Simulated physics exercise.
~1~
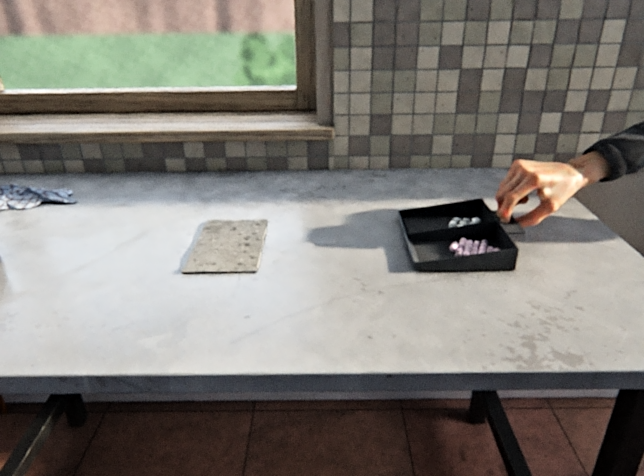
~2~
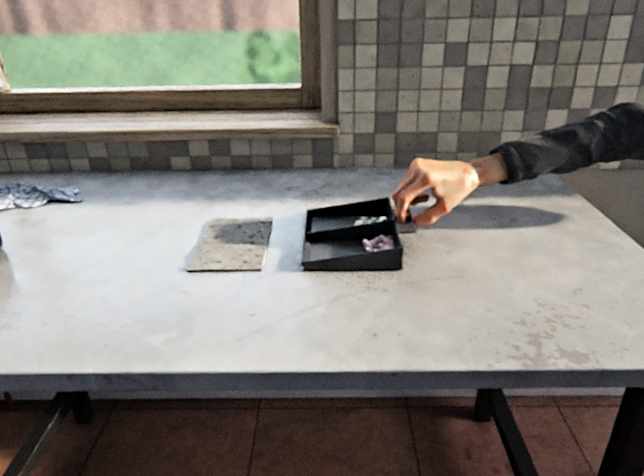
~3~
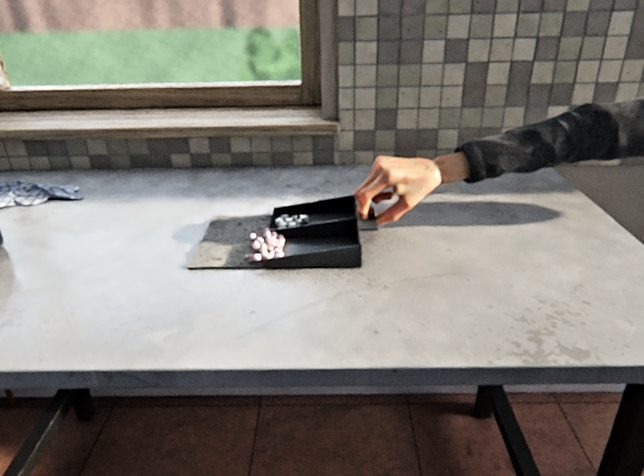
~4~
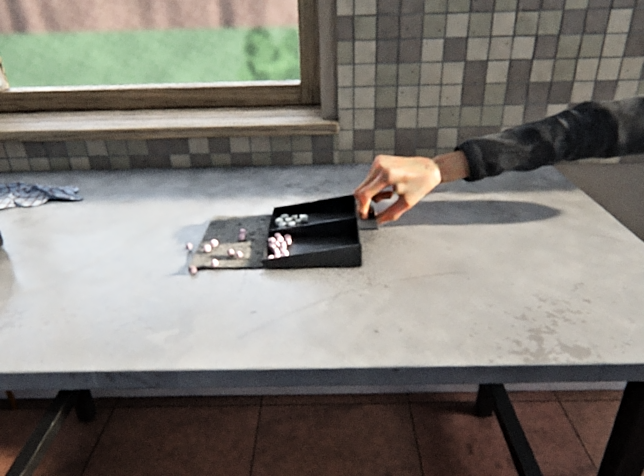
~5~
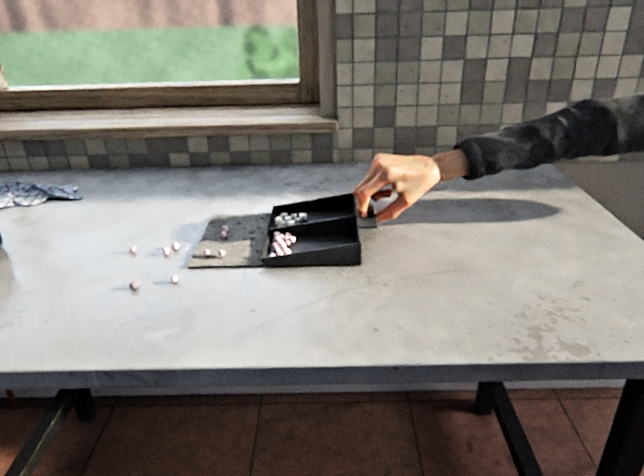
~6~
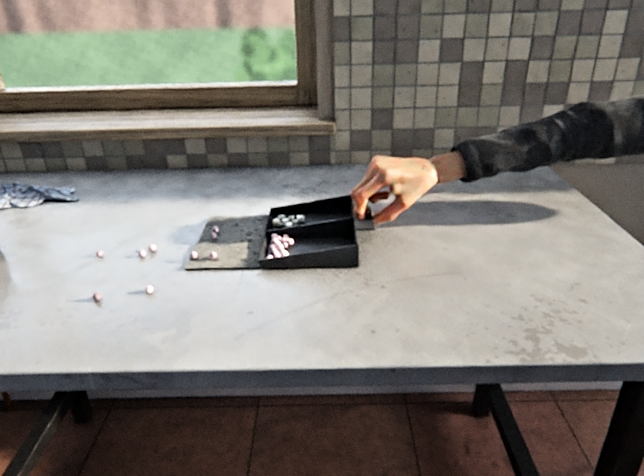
A hand in a dark sleeve grips the right side of a black two-part tray on a pale grey table, seen from the front and slightly above, beneath a window and a tiled wall. Pinkish pieces sit in the nearer section, small whitish ones in the farther, and a flat, rough slab lies to the left. The hand slides the tray quickly left until it stops at the slab. Both lots shift towards the front rim, and some pink pieces spill over it, scattering across the slab and tabletop. The tray stays put, with the remaining pink pieces and all the whitish ones inside.
